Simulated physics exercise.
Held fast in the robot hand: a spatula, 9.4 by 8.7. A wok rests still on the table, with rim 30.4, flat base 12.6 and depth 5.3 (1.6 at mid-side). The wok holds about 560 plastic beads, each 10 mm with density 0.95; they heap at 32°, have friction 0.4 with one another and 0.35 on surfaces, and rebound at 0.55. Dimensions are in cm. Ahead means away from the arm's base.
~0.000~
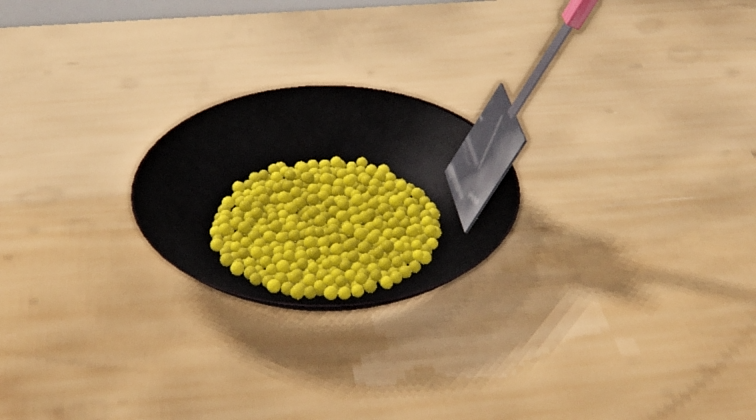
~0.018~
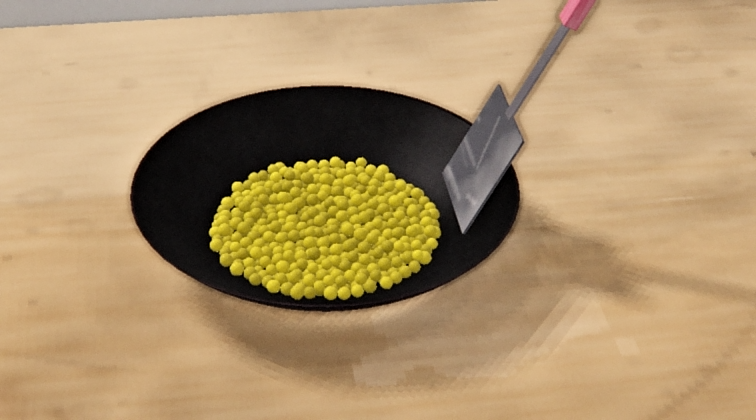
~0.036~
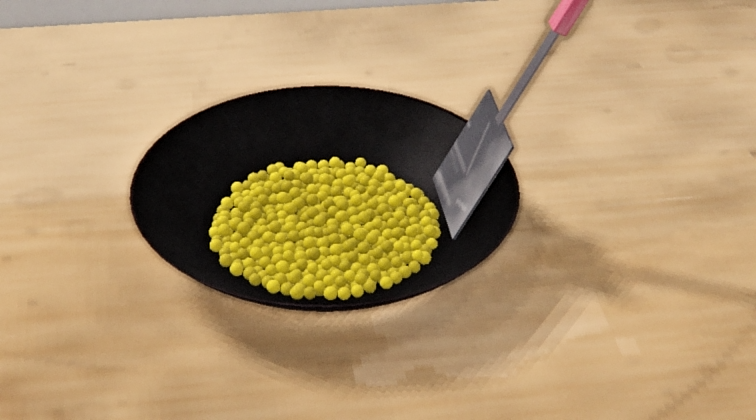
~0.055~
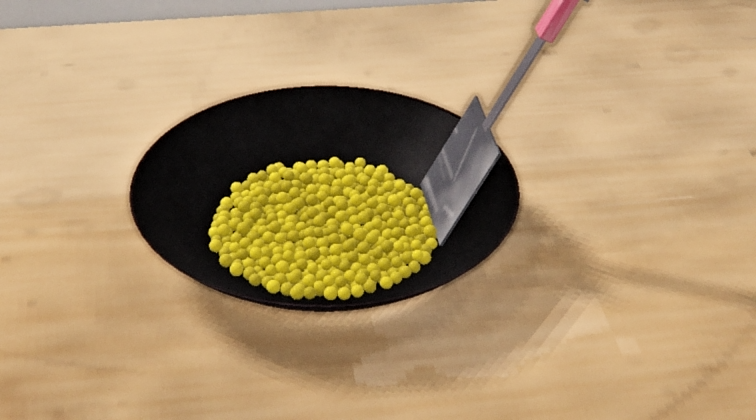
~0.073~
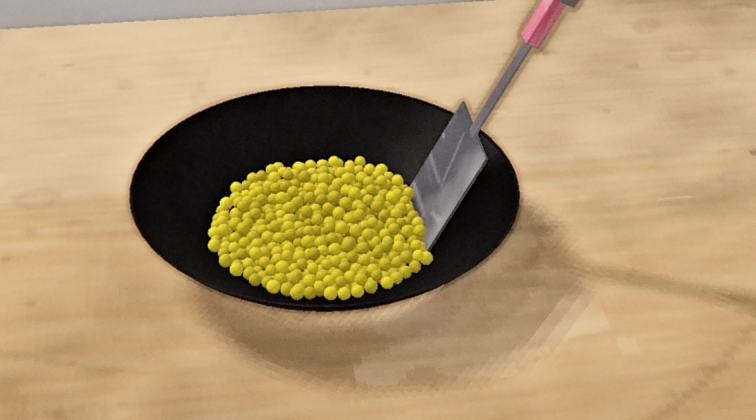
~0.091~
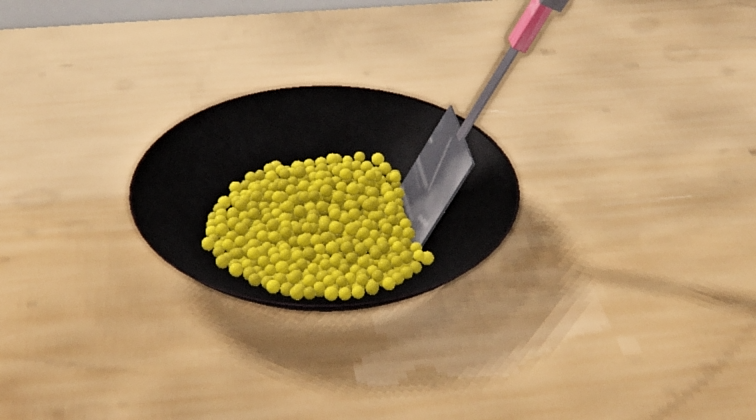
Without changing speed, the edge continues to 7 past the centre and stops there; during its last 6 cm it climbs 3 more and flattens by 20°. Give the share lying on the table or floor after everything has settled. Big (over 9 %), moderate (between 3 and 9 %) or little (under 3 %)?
The share is little.
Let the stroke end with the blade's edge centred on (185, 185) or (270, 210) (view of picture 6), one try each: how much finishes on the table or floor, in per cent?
The two tries give near 15 and near 0 in a hundred.
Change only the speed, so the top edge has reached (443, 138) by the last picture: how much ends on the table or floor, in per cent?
Roughly 0 per cent.
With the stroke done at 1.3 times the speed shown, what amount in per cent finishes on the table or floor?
Roughly 0 percent ends on the table or floor.
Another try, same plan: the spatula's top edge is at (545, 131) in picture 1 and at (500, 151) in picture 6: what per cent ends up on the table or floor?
Some 0 percent ends up on the table or floor.
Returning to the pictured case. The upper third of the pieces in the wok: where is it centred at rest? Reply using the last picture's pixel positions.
It is centred around (216, 216).
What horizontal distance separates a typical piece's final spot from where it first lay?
Roughly 4 centimetres.
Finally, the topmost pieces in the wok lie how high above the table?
5.0 cm.
By 0.18 s, sloping 63°, highest piece 4 above the table; 559 in the wok.
By 0.27 s, sloping 55°, highest piece 5 above the table; 559 in the wok.
By 0.51 s, sloping 43°, highest piece 6 above the table; 559 in the wok.
By 1.56 s, sloping 43°, highest piece 5 above the table; 559 in the wok.
Final count, 559 in the wok. That is 0 % on the table or floor.
